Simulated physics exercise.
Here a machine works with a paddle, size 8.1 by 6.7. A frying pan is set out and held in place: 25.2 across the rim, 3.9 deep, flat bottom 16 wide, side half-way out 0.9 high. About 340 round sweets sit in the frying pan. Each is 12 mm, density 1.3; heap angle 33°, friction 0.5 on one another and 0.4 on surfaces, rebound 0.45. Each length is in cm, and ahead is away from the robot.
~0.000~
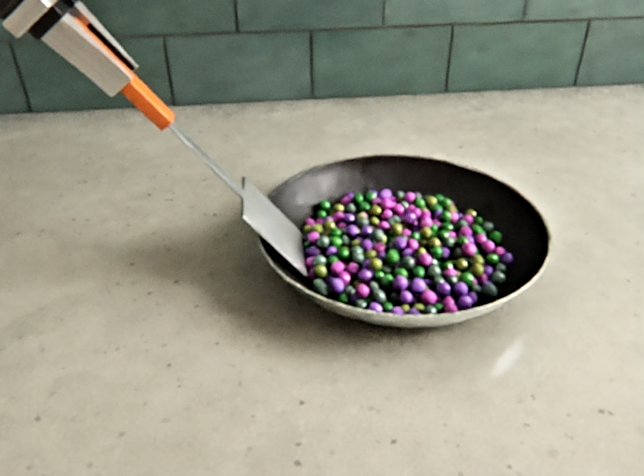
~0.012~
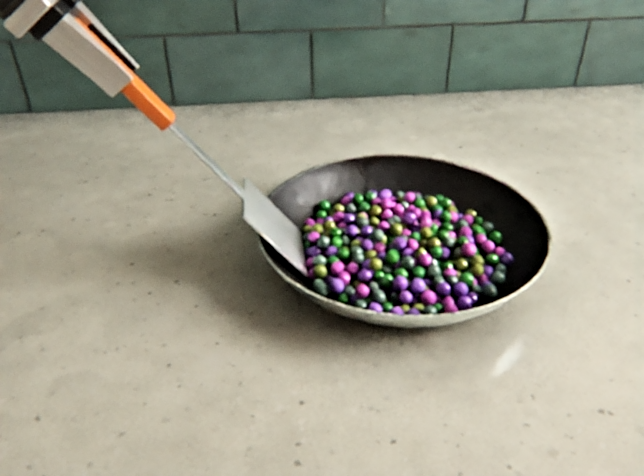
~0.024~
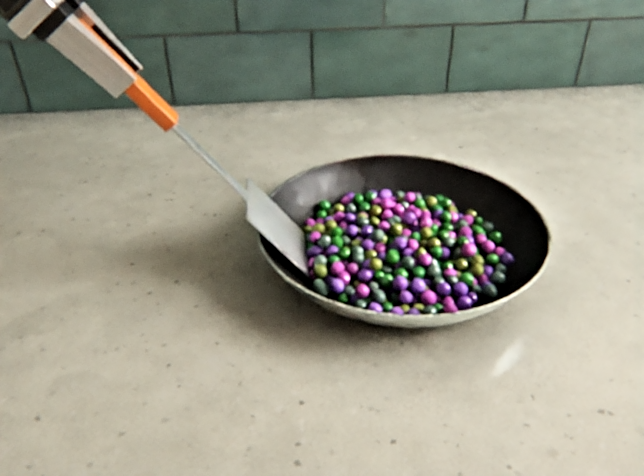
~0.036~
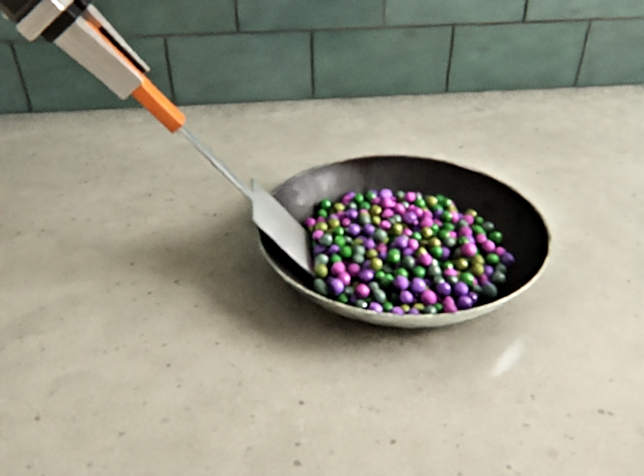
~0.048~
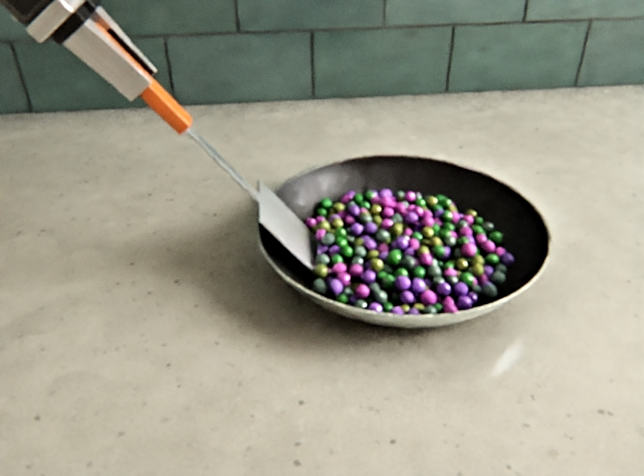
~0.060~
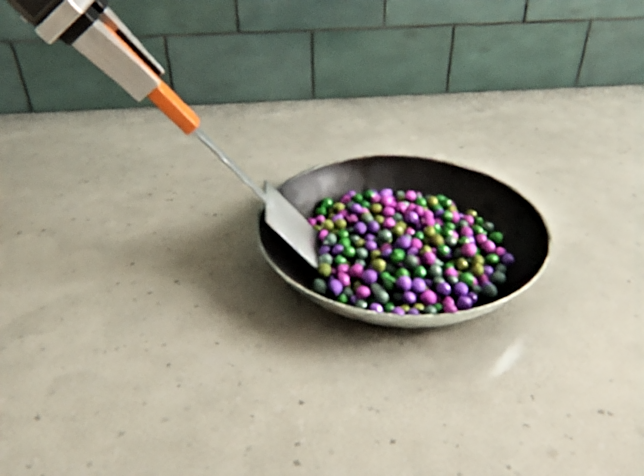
On a stone counter by green tiles, a robot arm held a metal spatula at the left edge of a pan of purple, pink and green balls, then eased it slightly right against them.
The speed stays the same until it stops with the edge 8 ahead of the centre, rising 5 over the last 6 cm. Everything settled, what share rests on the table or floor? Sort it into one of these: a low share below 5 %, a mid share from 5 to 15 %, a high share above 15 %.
A mid share, from 5 to 15 %.
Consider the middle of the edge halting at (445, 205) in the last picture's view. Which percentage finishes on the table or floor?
Around 0 percent.
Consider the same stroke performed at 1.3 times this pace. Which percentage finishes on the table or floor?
10 %.
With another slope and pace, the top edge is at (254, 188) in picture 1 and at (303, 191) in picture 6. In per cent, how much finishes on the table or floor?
It comes to something like 15 %, give or take.
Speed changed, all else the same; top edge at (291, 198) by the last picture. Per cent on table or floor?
Some 15 percent.
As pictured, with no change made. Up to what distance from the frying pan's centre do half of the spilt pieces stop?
Estimate: Near 22 cm.
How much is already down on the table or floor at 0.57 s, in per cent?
Share at that moment: About 8 %.
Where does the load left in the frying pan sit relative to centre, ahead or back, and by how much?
It sits near 3.5 centimetres ahead of centre.
By 0.18 s, sloping 53°, highest piece 4 above the table; 337 in the frying pan.
By 0.30 s, sloping 53°, highest piece 6 above the table; 337 in the frying pan.
By 0.57 s, sloping 53°, highest piece 5 above the table; 311 in the frying pan, 26 on the table or floor.
By 1.62 s, sloping 53°, highest piece 4 above the table; 311 in the frying pan, 26 on the table or floor.
Final count, 311 in the frying pan, 26 on the table or floor. That is 8 % on the table or floor.
